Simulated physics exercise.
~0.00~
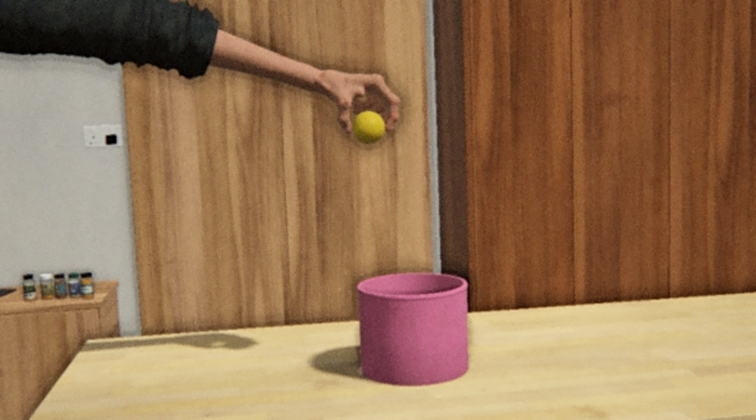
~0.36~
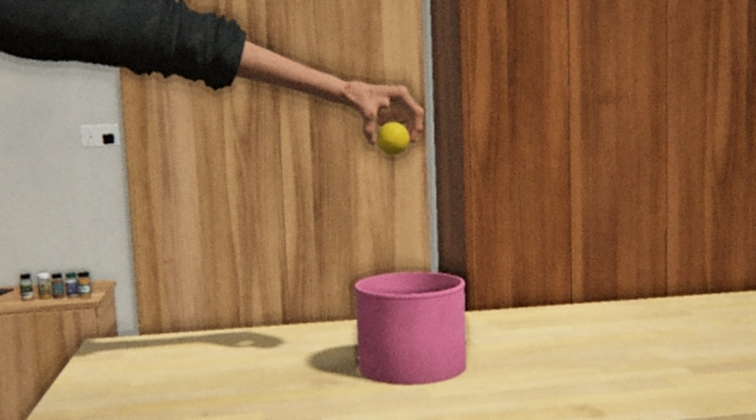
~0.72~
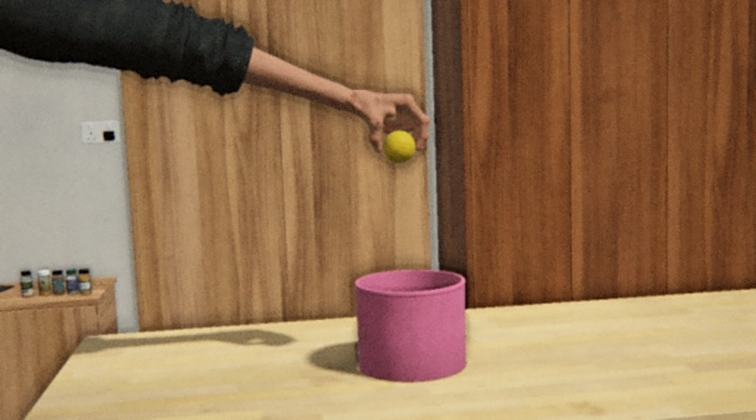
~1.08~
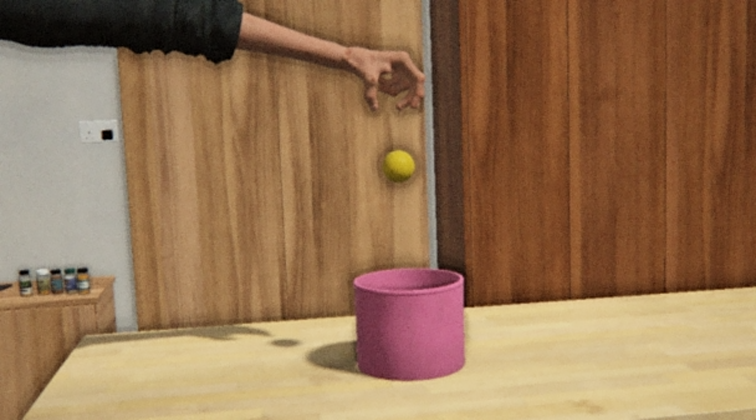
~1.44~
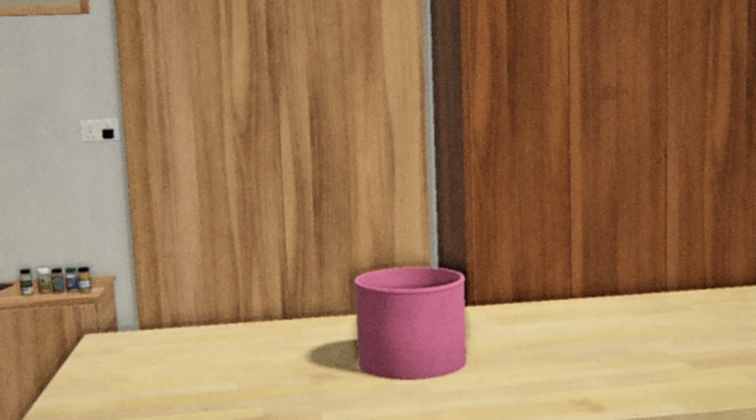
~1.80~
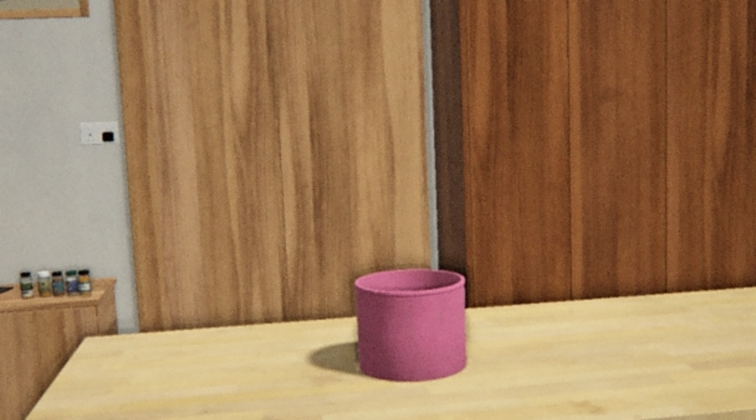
In this clip, a hand holds a small yellow lemon above a pink container on a wooden table, shifts it right and slightly down, then releases it. The lemon falls toward the container, and at the end both hand and lemon are out of sight.
